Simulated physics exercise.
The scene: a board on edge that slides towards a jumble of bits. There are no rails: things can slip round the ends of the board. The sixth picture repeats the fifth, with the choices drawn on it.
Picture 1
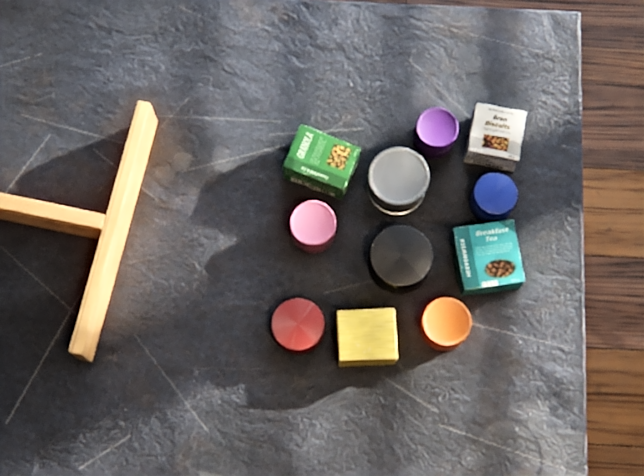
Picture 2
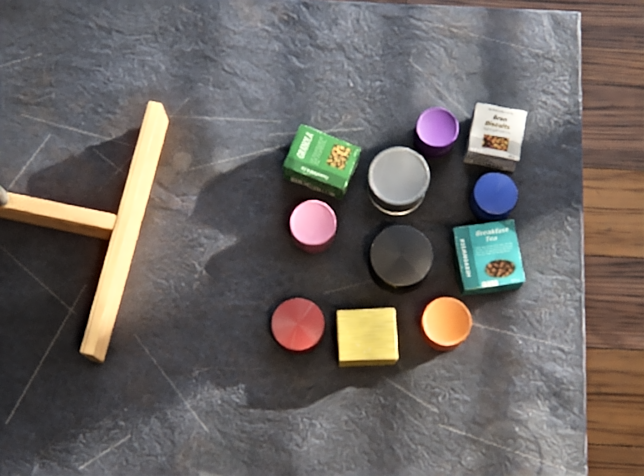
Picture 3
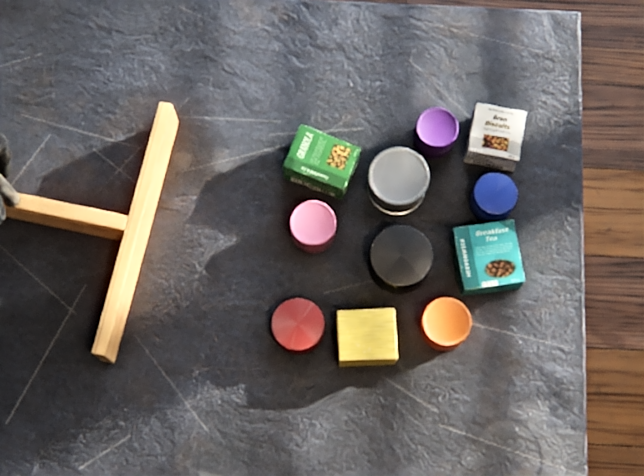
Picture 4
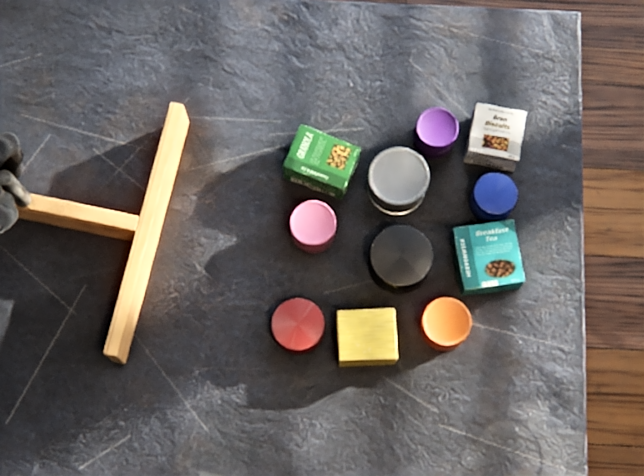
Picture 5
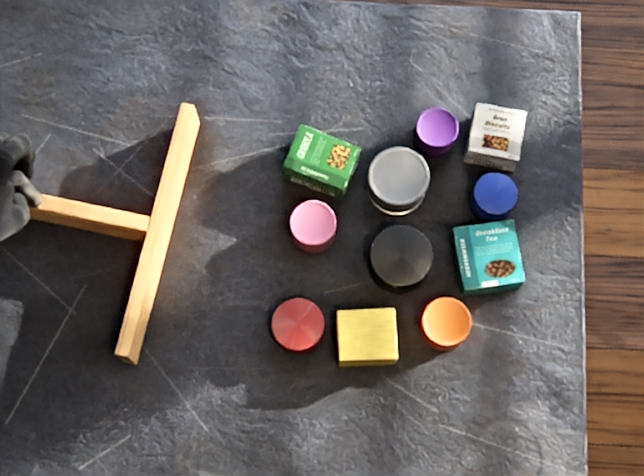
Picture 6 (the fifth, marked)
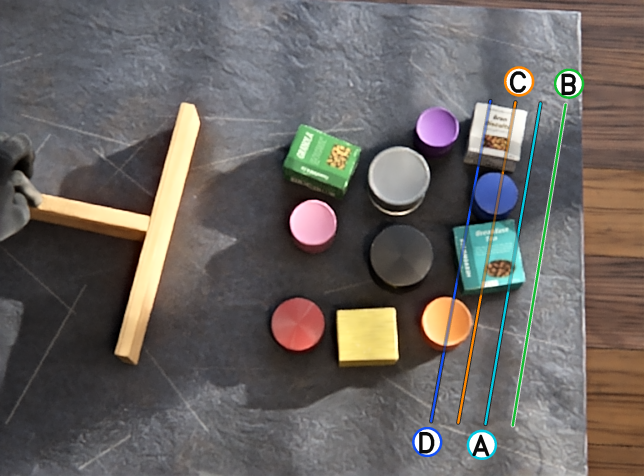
On a dark slate surface, a gripper slides a wooden board right toward unmoving tins and boxes.
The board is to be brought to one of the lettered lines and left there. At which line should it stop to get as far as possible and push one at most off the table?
Stop at D.
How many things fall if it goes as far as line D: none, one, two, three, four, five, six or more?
In all, one.
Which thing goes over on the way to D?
The blue tin goes over.
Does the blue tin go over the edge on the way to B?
Yes.
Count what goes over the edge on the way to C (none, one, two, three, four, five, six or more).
By then, two.
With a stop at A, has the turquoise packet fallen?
By then, yes.
On the marked copy, A at (514, 257); B at (540, 258); C at (488, 256); D at (462, 255).
Taking D. A third of the way, board (267, 231); green packet (329, 162); white packet (495, 137).
Two thirds of the way, board (378, 236); blue tin (544, 206); orange tub (495, 323).
When it is over, board (461, 240); blue tin over the edge; grey tin (575, 195); one fallen.
As for the rest, A drops three; B drops five; C drops two.
